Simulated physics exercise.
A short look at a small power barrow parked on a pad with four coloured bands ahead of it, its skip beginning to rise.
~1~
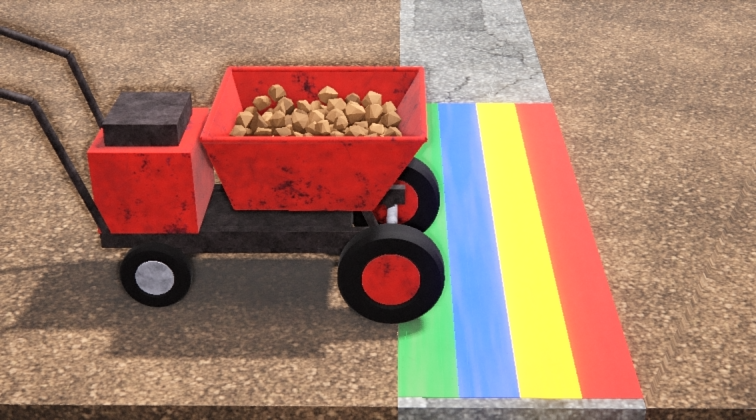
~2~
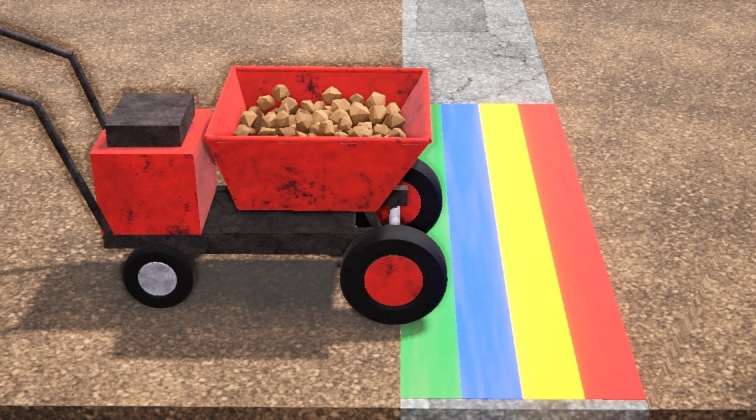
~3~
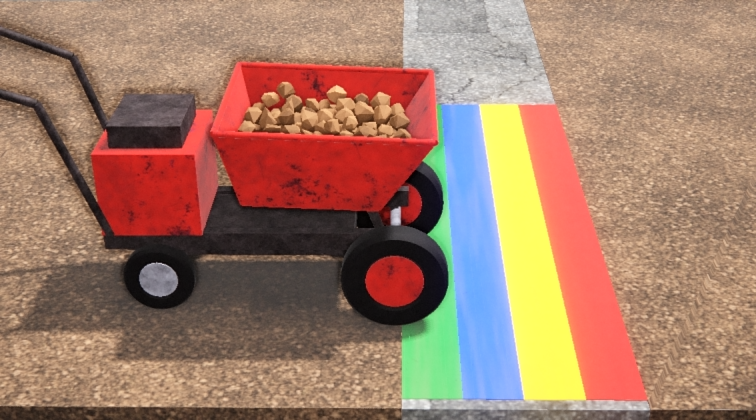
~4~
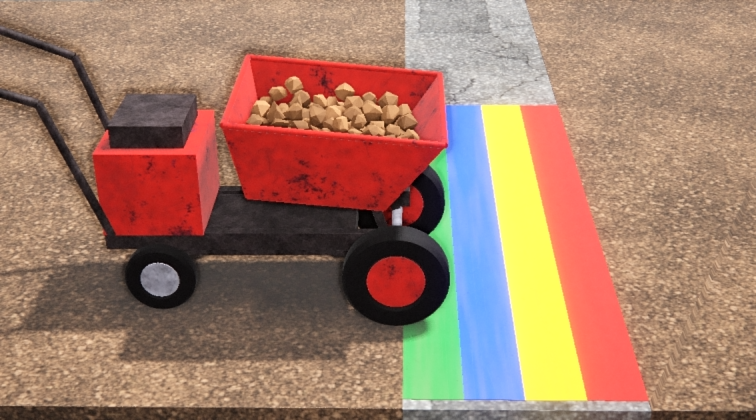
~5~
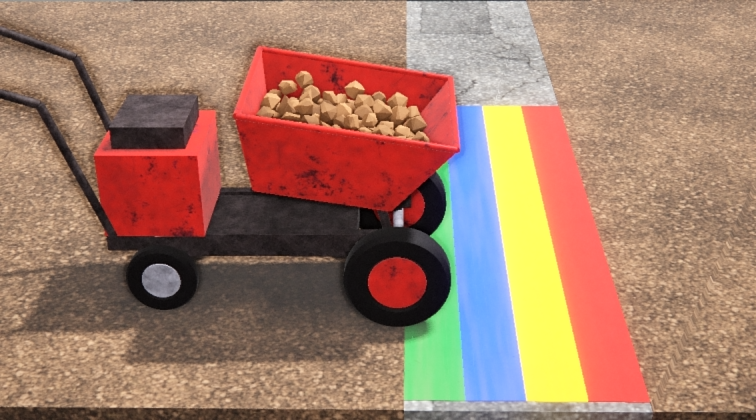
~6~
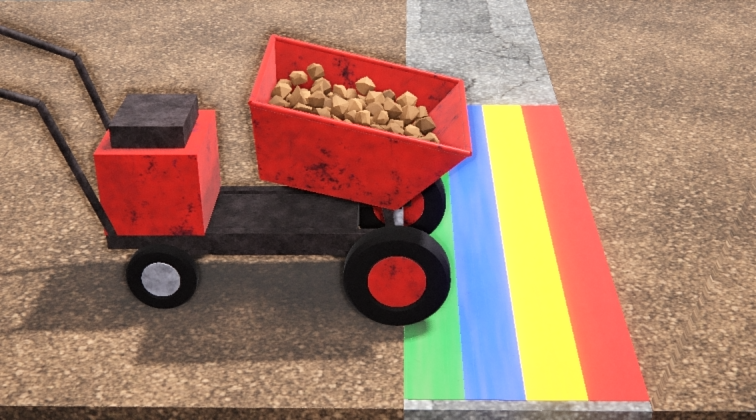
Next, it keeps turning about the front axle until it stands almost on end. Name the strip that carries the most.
The red strip carries the most.
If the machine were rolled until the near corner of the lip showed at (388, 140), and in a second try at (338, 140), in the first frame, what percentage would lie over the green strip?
Roughly 0 per cent, and 10 per cent.
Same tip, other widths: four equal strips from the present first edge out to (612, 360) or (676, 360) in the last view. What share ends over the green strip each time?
Roughly 0 per cent, and 0 per cent.
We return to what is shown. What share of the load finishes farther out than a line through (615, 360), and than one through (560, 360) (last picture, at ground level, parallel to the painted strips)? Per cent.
About 60 and 90 per cent.
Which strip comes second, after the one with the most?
Second comes the yellow strip.
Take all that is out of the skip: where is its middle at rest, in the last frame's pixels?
Near (602, 273).
Soon after the last picture, skip tipped steeply; all in the skip.
A little later, skip tipped right over; most in the skip; a stray few over the yellow strip; a small part over the red strip; a stray few falling.
Later still, skip tipped right over; about a quarter in the skip; a small part over the yellow strip; about a third over the red strip; about a third off the paint.
By the end, skip tipped right over; a stray few in the skip; none over the green strip; a stray few over the blue strip; about a quarter over the yellow strip; about a third over the red strip; about a third off the paint.
